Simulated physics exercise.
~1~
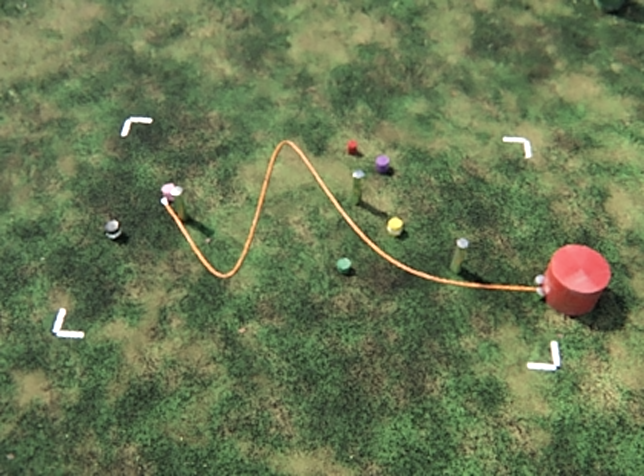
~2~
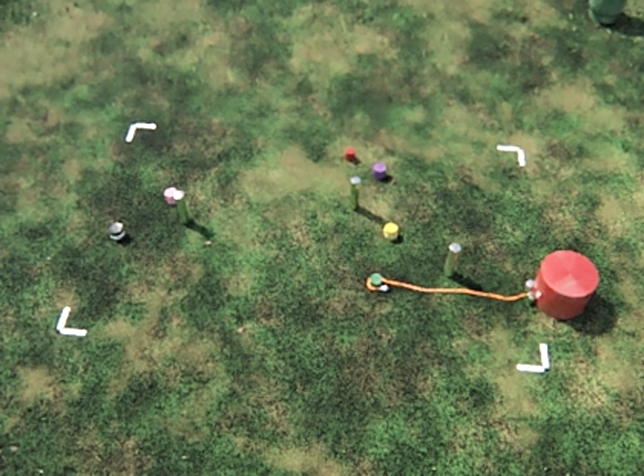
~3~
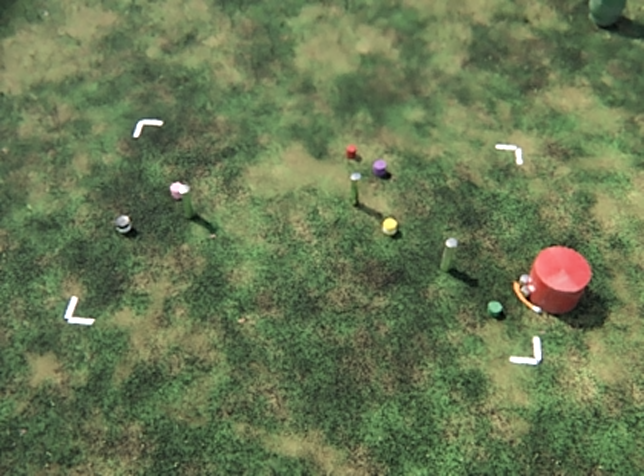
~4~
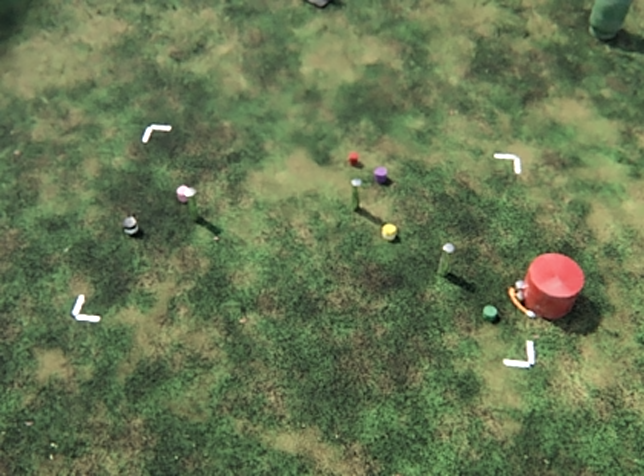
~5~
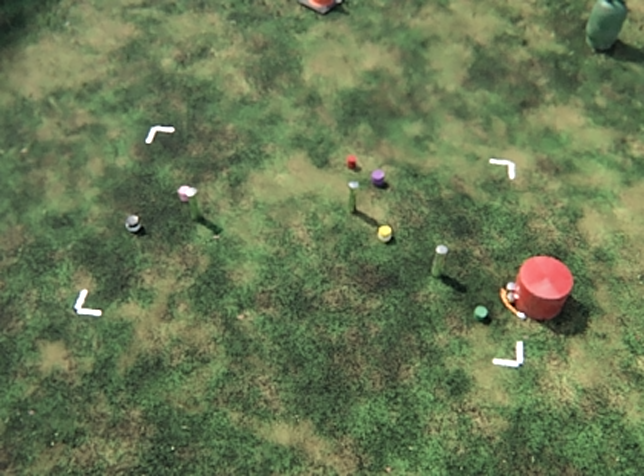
An orange cord retracts toward a red reel, dragging a green tub beside it.
